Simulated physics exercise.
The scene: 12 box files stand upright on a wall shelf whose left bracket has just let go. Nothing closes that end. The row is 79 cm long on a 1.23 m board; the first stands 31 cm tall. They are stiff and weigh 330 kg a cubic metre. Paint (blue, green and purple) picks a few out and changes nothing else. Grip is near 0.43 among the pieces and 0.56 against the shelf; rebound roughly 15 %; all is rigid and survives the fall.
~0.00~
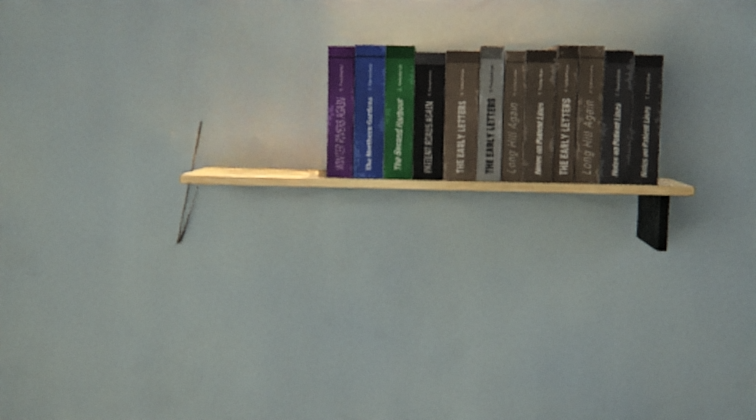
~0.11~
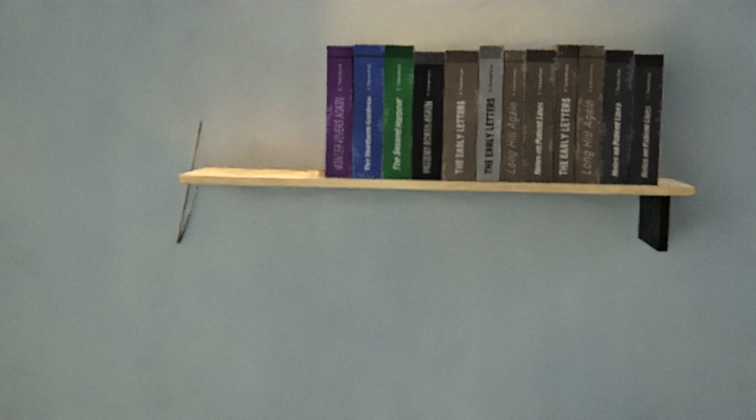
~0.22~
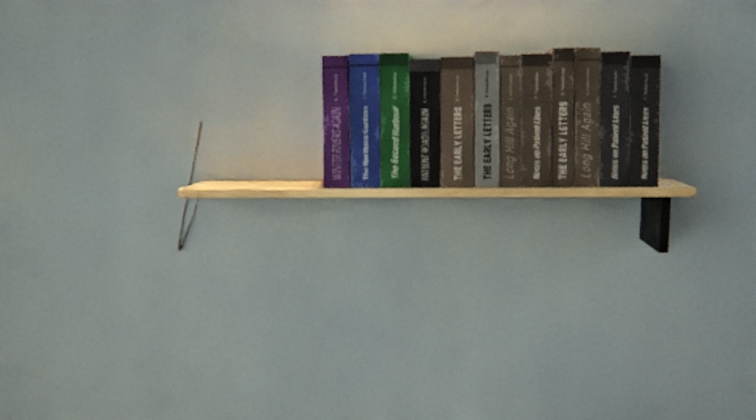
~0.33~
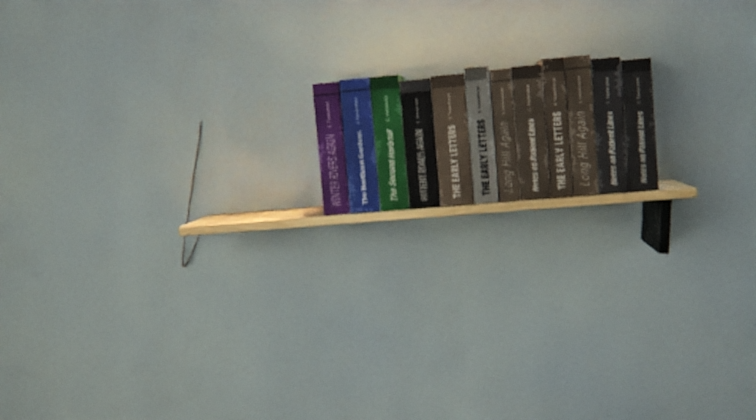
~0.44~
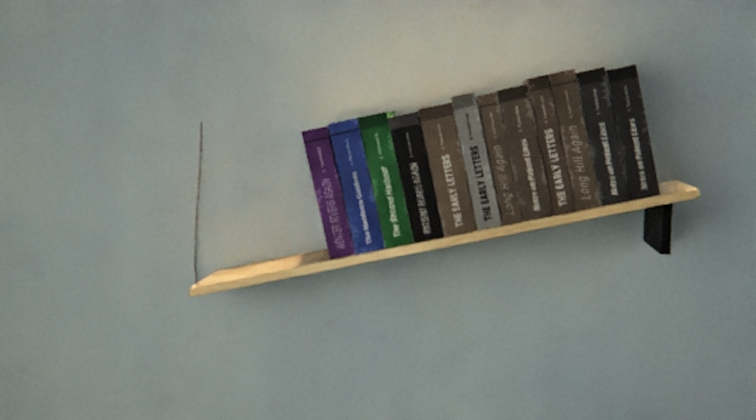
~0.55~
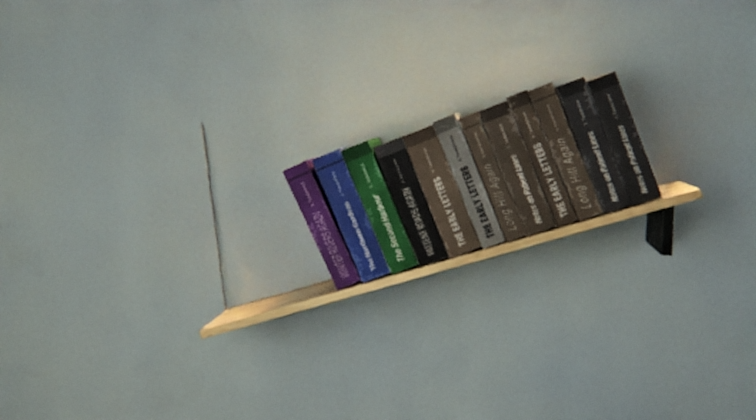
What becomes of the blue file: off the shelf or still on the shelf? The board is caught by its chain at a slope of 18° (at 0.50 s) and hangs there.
It remains on top.
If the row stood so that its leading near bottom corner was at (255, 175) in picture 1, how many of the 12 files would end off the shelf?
In that case 2.
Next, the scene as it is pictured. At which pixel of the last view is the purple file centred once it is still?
At about (228, 302).
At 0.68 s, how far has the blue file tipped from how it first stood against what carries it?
Some 20°.
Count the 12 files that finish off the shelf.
0 of them.
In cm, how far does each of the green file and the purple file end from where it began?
Moved: Green 40, purple 60.
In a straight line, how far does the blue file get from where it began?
About 45 cm.
After 0.61 s, none of the 12 files off the shelf, 12 disturbed; blue file leaning 12°; purple file leaning 16°.
After 0.68 s, none of the 12 files off the shelf, 12 disturbed; blue file leaning 19°; purple file leaning 26°.
After 0.82 s, none of the 12 files off the shelf, 12 disturbed; blue file leaning 35°; purple file on its side.
After 1.00 s, none of the 12 files off the shelf, 12 disturbed; blue file on its side; purple file on its side.
At rest (1.5 s), none of the 12 files off the shelf, 12 disturbed; blue file on its side; purple file on its side; green file leaning 53°. As the last picture would show them, middles, blue file near (269, 256), purple file near (228, 302).
